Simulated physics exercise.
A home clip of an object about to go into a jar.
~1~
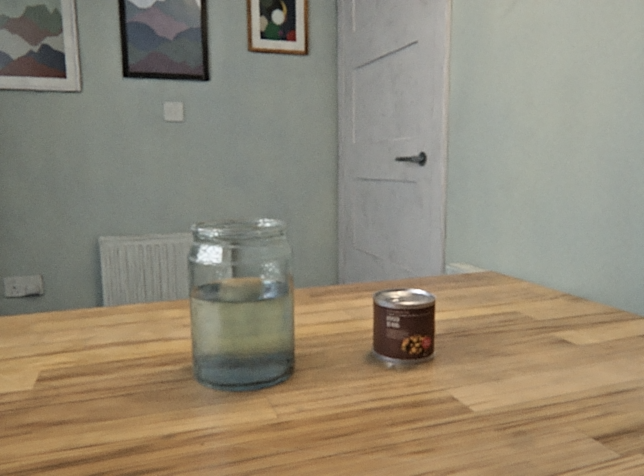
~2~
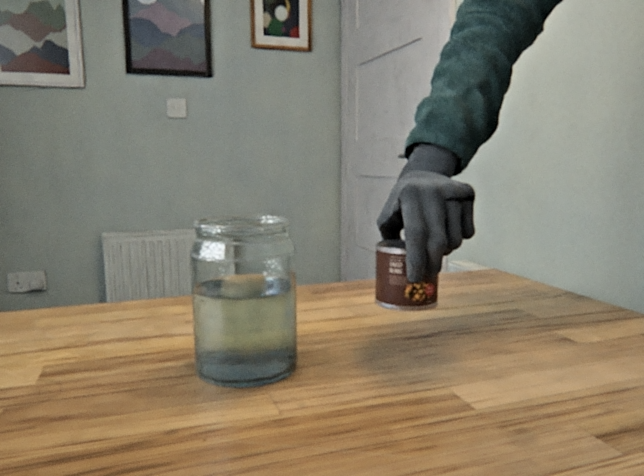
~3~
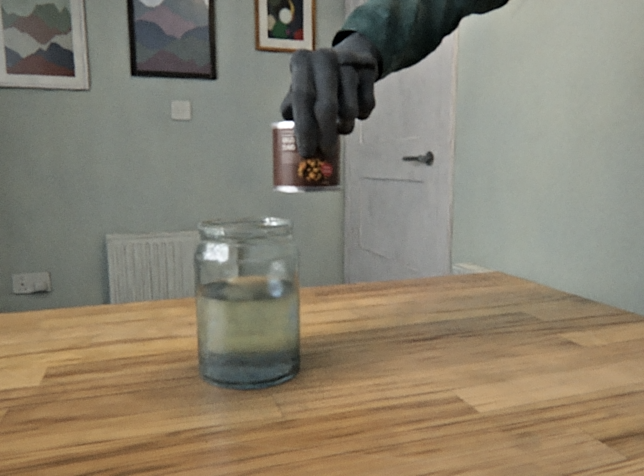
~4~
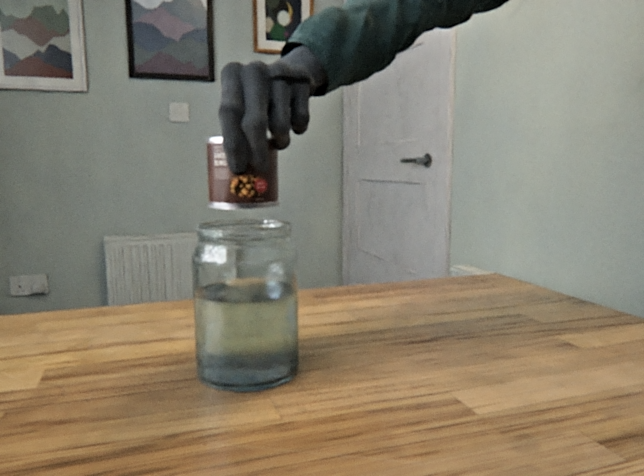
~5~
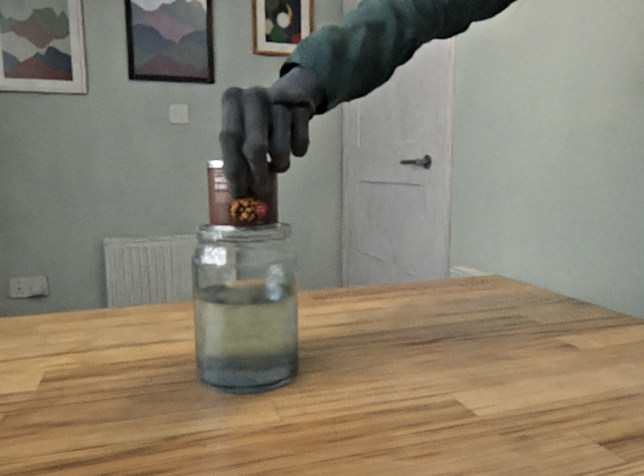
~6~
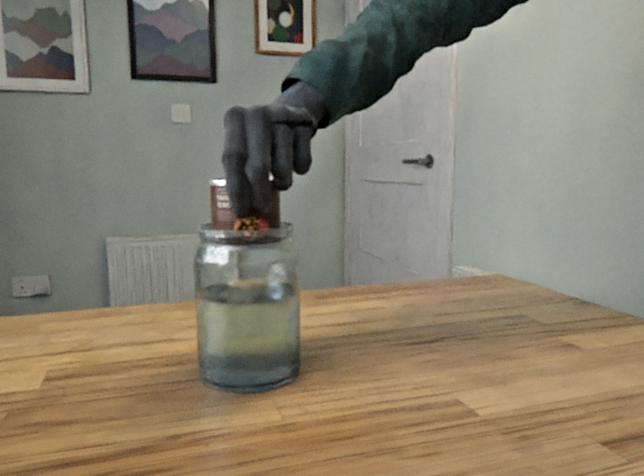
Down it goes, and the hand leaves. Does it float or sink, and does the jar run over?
It ends on the bottom, and the jar keeps it all in.
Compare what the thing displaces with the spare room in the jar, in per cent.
Near 50 in a hundred.
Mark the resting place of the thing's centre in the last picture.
Roughly at (249, 335).
Next, the tin of food enters the water; the jar is about two thirds full.
After that, the tin of food goes on down; the jar is about three quarters full.
Finally, the tin of food has sunk; the jar is about three quarters full; the top is dry.
